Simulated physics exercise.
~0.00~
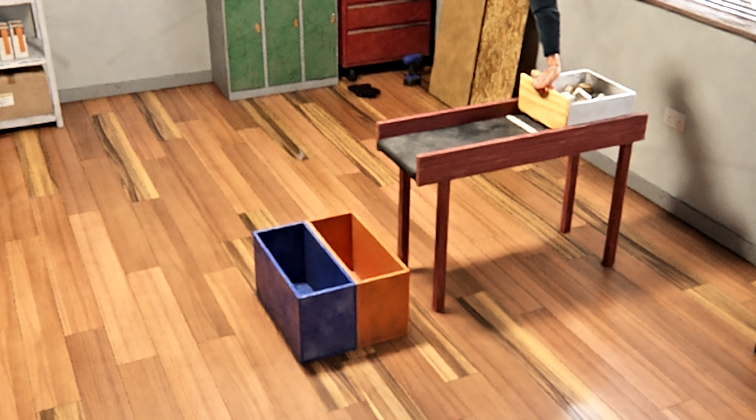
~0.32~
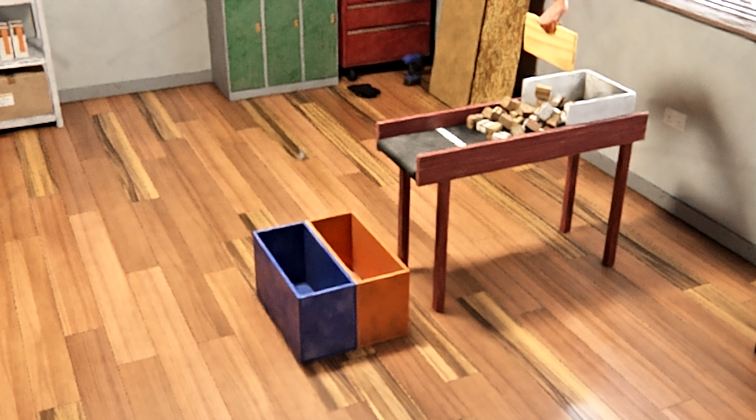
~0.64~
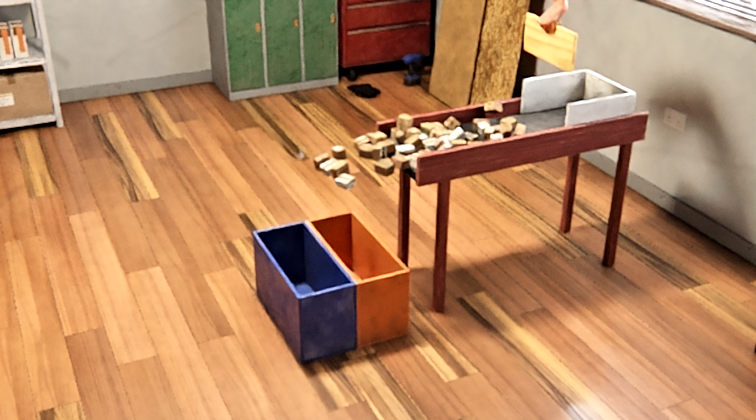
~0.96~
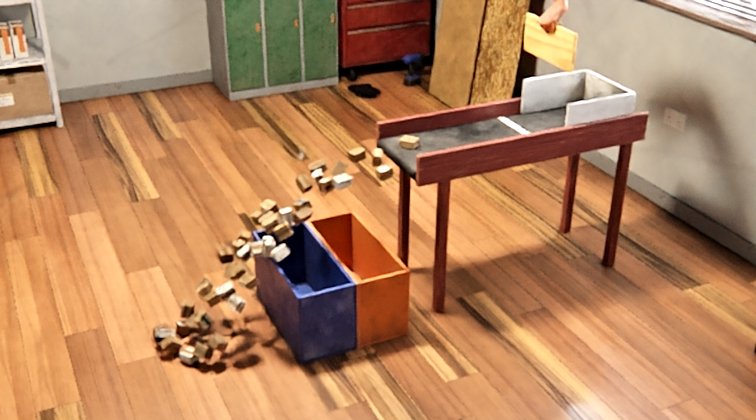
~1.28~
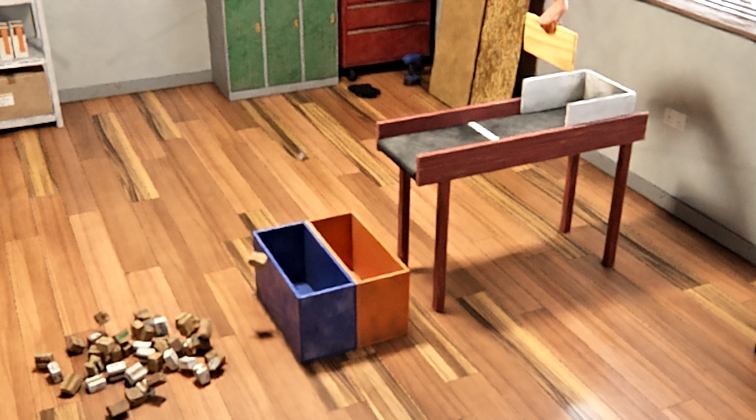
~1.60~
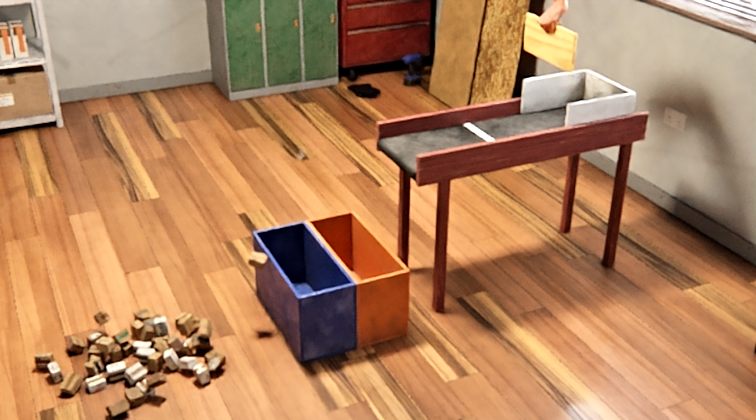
Small wooden blocks ride the belt left, fly past both bins and scatter across the floor.
